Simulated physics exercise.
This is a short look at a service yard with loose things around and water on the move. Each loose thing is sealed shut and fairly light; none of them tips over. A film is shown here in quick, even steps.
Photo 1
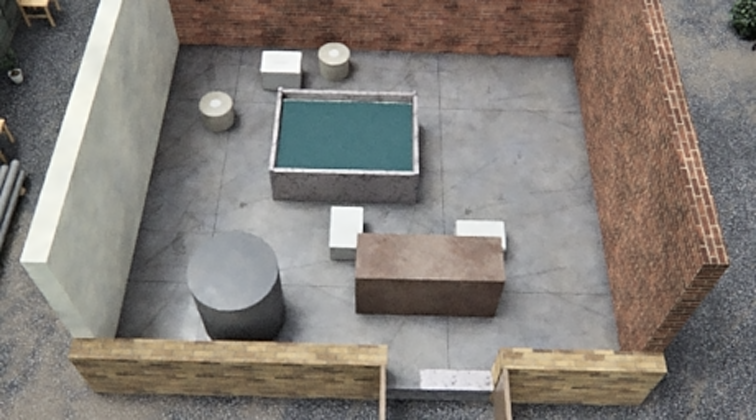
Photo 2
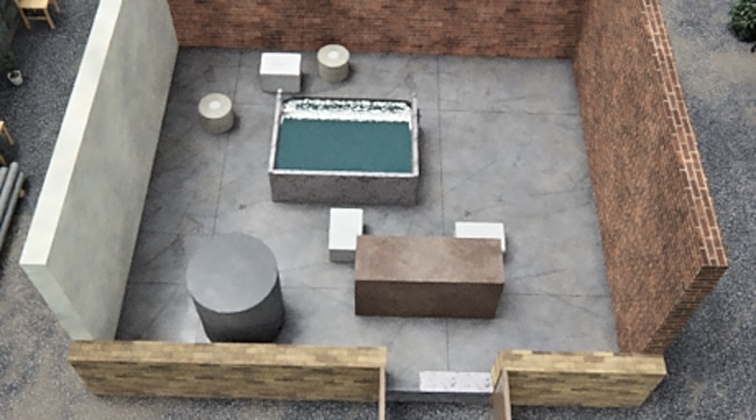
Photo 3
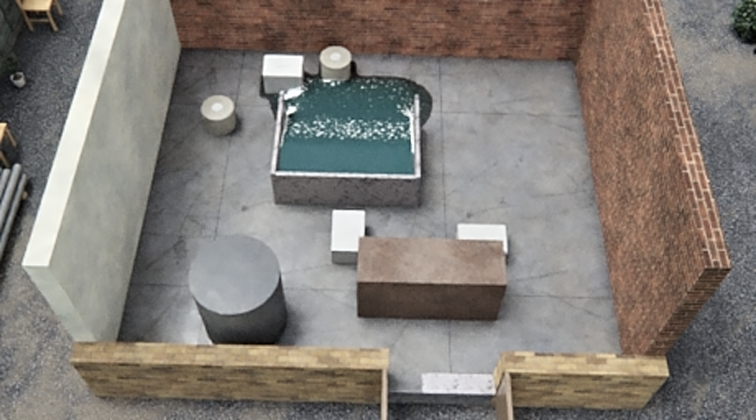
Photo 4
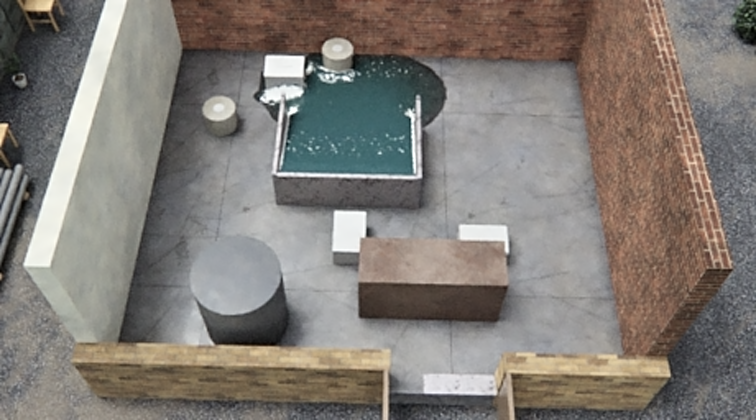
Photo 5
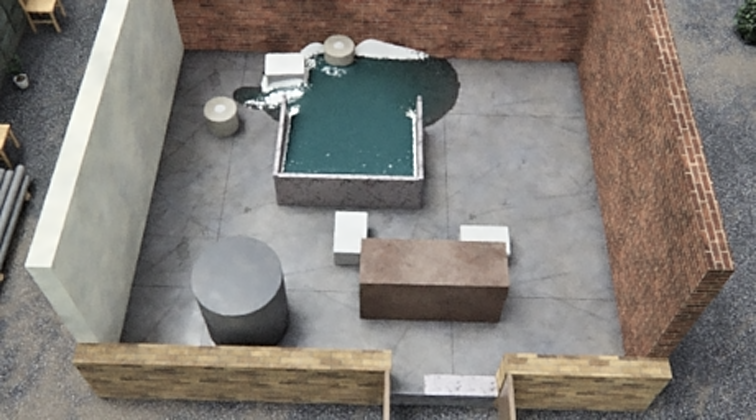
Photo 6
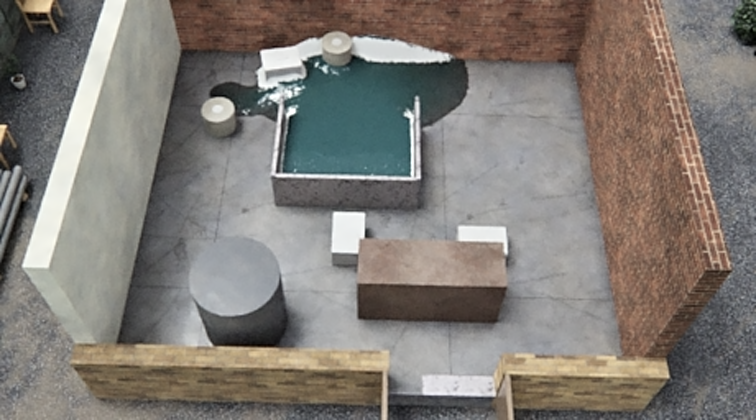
Walled concrete yard with teal water pouring from the back of a raised tank, spreading around white blocks and round tubs.
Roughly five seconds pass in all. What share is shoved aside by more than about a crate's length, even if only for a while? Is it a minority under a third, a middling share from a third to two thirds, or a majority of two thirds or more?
A middling share.
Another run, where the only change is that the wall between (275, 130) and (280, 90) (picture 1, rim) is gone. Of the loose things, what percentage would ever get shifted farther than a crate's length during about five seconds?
Near 40 %.
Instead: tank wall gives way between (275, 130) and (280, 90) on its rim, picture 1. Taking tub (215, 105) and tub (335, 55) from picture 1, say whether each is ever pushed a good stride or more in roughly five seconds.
Lab note, as listed: Reached that mark / reached that mark.
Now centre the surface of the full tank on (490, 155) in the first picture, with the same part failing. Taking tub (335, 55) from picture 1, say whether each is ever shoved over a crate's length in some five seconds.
Observation - reached that distance.
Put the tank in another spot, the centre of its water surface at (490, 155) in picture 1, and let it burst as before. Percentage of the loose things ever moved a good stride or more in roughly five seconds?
About 20 per cent.
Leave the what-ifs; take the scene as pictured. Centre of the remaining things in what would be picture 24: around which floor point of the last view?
Roughly at (294, 185).
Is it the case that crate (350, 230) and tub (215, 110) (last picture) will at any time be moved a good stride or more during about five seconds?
Never got far, then went a long way.
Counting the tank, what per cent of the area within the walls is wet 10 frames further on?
Roughly 35 per cent.
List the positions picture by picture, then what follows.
The first picture shows a tub at (334, 54), on the bottom; a chest at (281, 62) rests on the ground; 0 of 5 have shifted.
The second picture shows a tub at (333, 55), on the bottom; a chest at (280, 64), on the bottom; 0 of 5 have shifted.
The third picture shows a tub at (335, 57), on the bottom; a chest at (283, 66) rests on the ground; 0 of 5 have shifted.
The fourth picture shows a tub at (337, 49) rests on the ground, close to its start; a chest at (284, 66) rests on the ground; 1 of 5 have shifted.
The fifth picture shows a tub at (339, 46) rests on the ground, close to its start; a chest at (285, 64), on the bottom, close to its start; 2 of 5 have shifted.
The sixth picture shows a tub at (337, 42), afloat, close to its start; a chest at (281, 58) rests on the ground, close to its start; 2 of 5 have shifted.
A moment on, 0 of 5 are well off their spots; 1 afloat.
Next, 2 of 5 are well off their spots; 2 afloat.
Later, 3 of 5 are well off their spots; 1 afloat.
In the end, 3 of 5 are well off their spots, and 3 have been at some point; 0 afloat.
